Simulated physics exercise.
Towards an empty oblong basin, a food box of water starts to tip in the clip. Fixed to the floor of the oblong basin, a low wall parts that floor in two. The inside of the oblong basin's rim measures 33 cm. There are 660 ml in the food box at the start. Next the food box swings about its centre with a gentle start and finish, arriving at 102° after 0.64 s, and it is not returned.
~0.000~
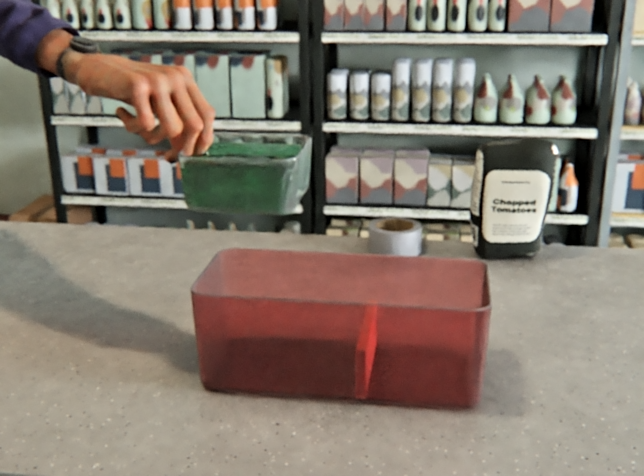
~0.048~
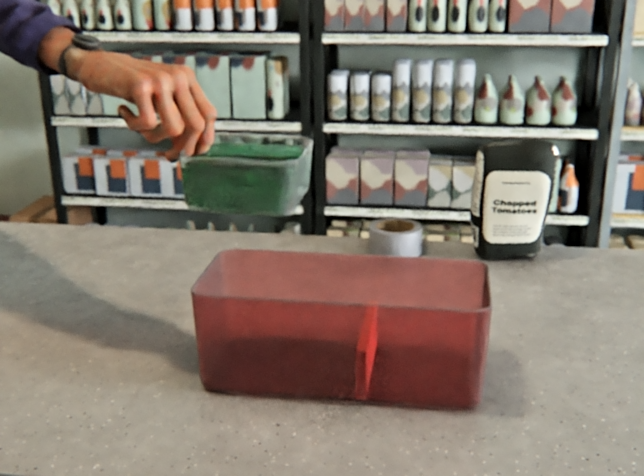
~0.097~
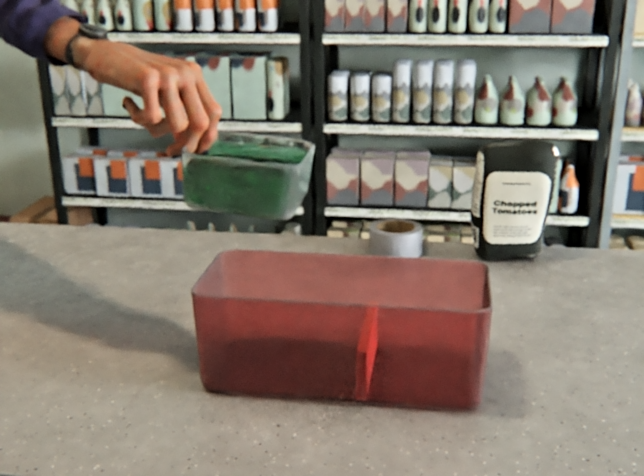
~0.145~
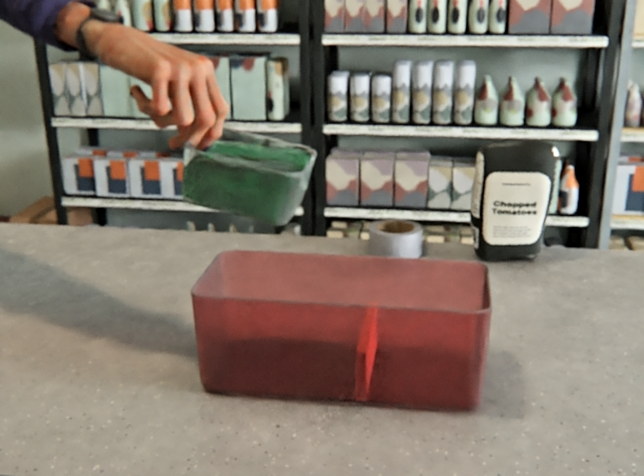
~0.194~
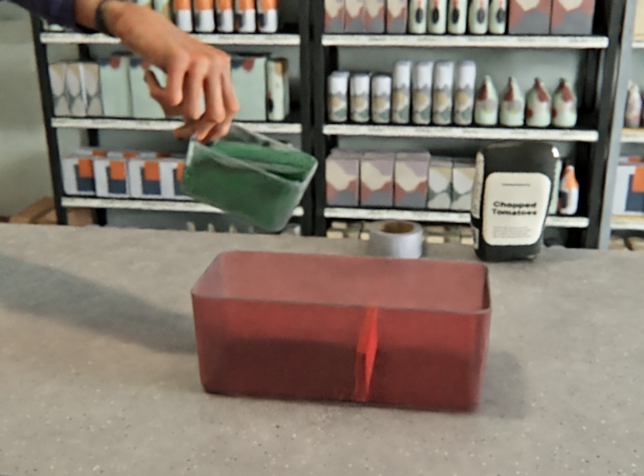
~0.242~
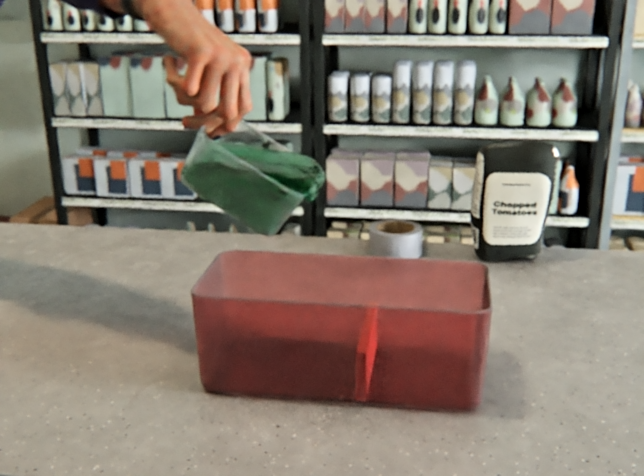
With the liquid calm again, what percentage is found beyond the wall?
Beyond the wall there is roughly 28 percent.
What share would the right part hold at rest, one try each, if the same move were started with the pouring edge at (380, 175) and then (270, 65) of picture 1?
85 per cent first, 10 per cent second.
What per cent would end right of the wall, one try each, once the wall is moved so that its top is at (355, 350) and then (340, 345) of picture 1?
Try 1: 50 %; try 2: 65 %.
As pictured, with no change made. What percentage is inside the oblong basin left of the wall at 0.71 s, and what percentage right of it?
Near 64 on the left, 26 on the right.
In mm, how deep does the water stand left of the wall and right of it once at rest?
18 mm left, 10 mm right.
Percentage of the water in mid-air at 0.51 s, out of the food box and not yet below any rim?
My guess is roughly 38 %.
By 0.51 s the tilt is 92° and 16 per cent is still to pour, 25 is left of the wall and 19 right of it.
By 0.71 s the tilt is 102° and 3 per cent is still to pour, 63 is left of the wall and 27 right of it.
By 0.92 s the tilt is 102° and 0 per cent is still to pour, 66 is left of the wall and 27 right of it.
By 1.14 s the tilt is 102° and 0 per cent is still to pour, 67 is left of the wall and 28 right of it.
At rest 67 per cent lies left of the wall, 28 right of it and 5 outside.
